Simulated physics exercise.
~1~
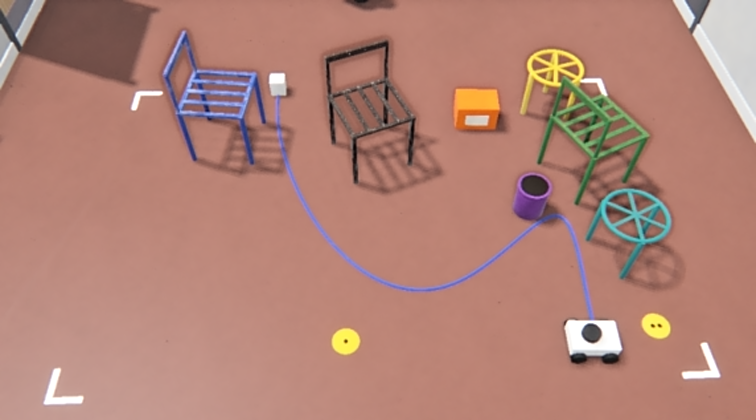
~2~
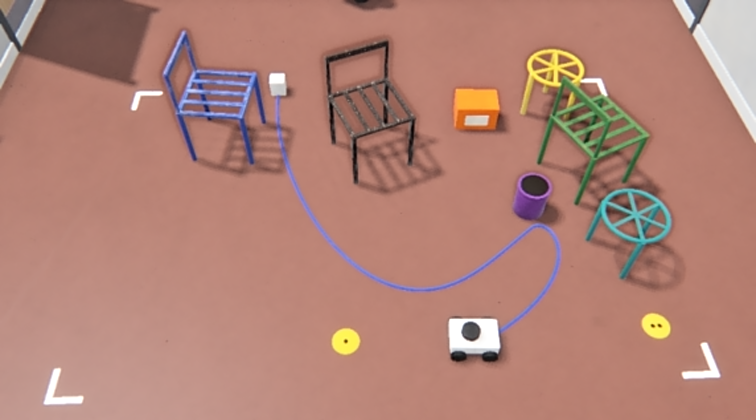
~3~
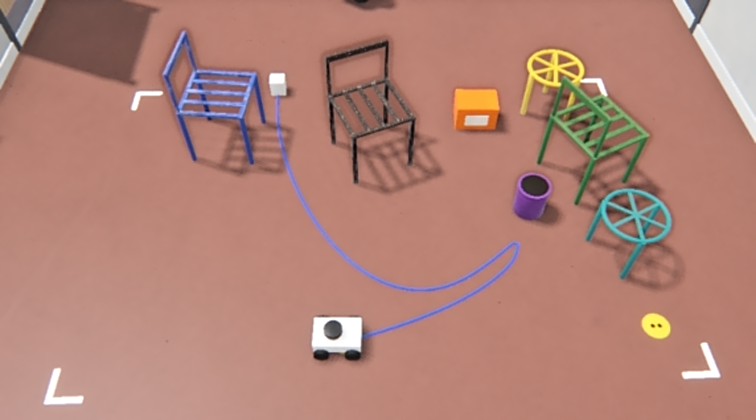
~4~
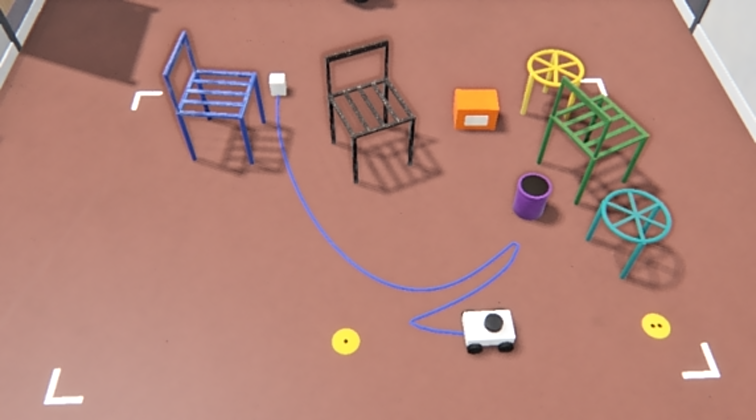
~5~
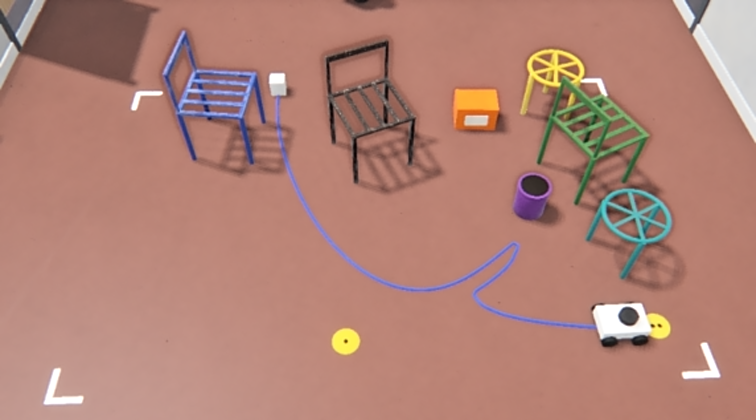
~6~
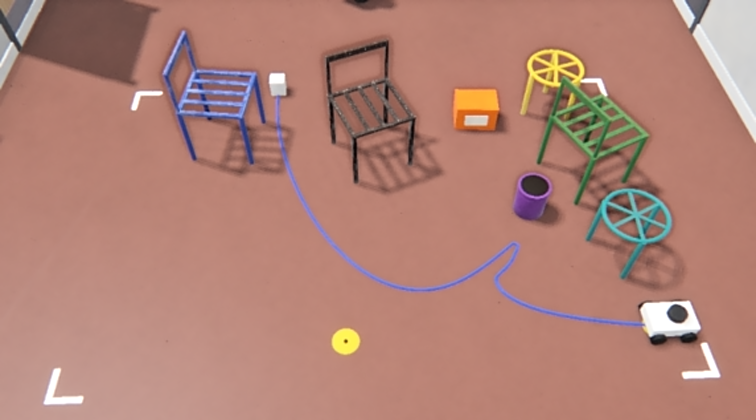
A small white cart trailing a thin blue lead starts at the lower right of a reddish-brown floor, the line running past a purple pot to a white block beside a blue chair. It rolls left, dragging the lead's bend away from the pot, and reaches the yellow mark with one dot. Then it reverses direction and heads right, the line folding behind it. It crosses to the two-dotted mark and continues slightly beyond, covering it. The cart ends near the right corner tape, the chairs, stools, orange carton and pot all still in place.
